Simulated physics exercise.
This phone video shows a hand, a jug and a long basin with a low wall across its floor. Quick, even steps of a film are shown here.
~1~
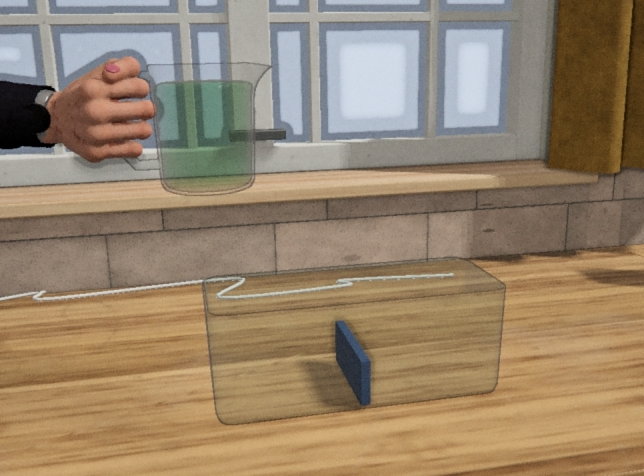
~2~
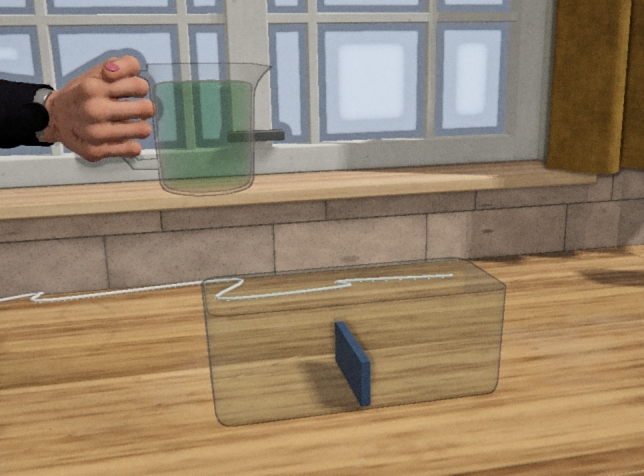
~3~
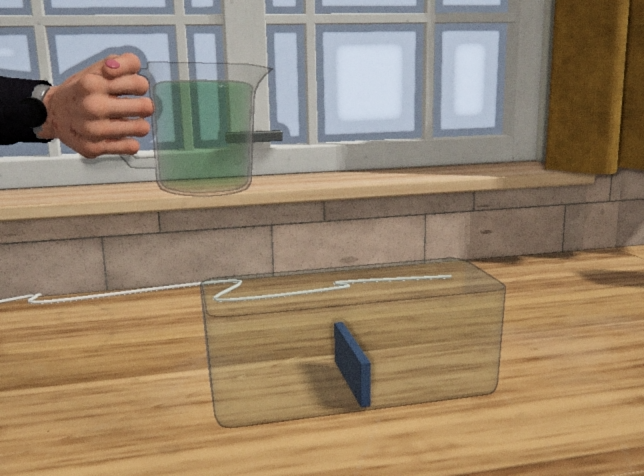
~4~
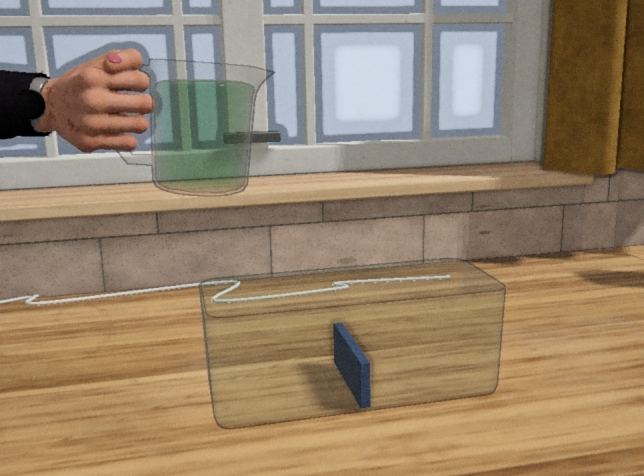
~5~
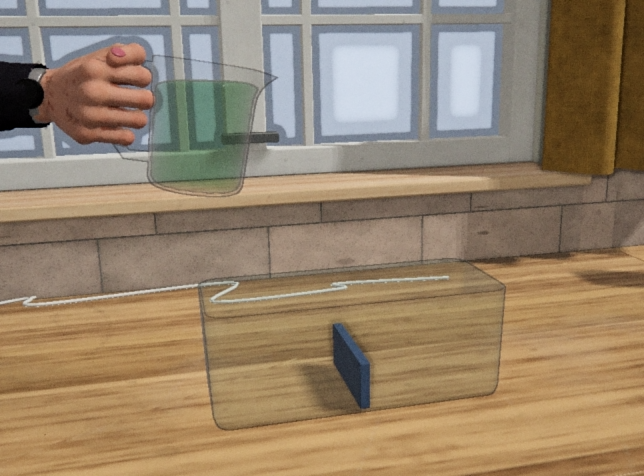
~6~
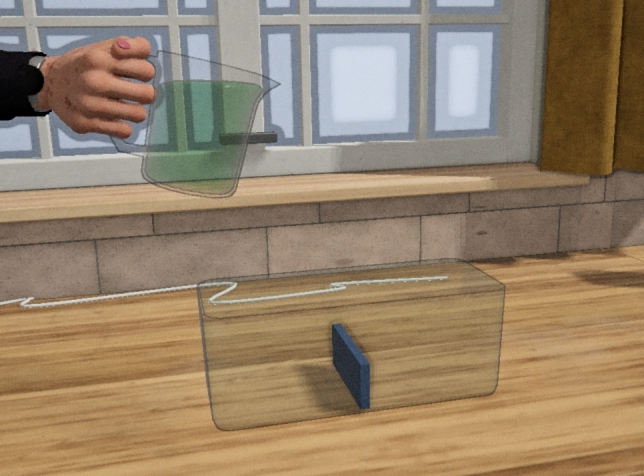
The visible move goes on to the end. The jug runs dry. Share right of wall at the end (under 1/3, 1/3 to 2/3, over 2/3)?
The right of the wall is going to hold one third to two thirds.
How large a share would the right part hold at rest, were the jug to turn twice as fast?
It comes to 25 per cent or so.
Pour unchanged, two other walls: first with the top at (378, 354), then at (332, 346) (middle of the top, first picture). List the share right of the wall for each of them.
Try one about 15 %, try two about 75 %.
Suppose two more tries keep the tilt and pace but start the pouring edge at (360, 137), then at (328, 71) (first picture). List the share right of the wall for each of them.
Start one gives close to 95 percent, start two close to 95 percent.
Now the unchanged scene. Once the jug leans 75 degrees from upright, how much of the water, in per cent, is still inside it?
It keeps around 75 per cent at that angle.
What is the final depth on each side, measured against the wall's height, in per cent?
The left reads 40 in a hundred and the right 30 in a hundred.
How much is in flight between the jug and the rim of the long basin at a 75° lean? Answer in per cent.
I'd put it at roughly 20 percent of it.
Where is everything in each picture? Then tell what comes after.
In the first frame, tilt 0°; pouring edge (272, 65); surface from (152, 85) to (253, 82); the long basin's rim runs from (205, 297) to (485, 273); the wall's top is at (352, 341).
In the second frame, tilt 1°; pouring edge (272, 65); surface from (152, 84) to (252, 83).
In the third frame, tilt 2°; pouring edge (273, 67); surface from (152, 84) to (253, 84).
In the fourth frame, tilt 5°; pouring edge (275, 71); surface from (153, 84) to (255, 85).
In the fifth frame, tilt 10°; pouring edge (278, 76); surface from (154, 85) to (258, 85).
In the sixth frame, tilt 15°; pouring edge (281, 83); surface from (155, 89) to (263, 85).
A moment on, the jug is tipped on its side and 75 per cent is still to pour, 0 is left of the wall and 4 right of it.
Next, the jug is tipped right over and 20 per cent is still to pour, 20 is left of the wall and 36 right of it.
Then the jug is tipped right over and 1 per cent is still to pour, 52 is left of the wall and 43 right of it.
Later the jug is tipped right over and 0 per cent is still to pour, 54 is left of the wall and 44 right of it.
At rest 54 per cent lies left of the wall, 44 right of it and 2 outside.
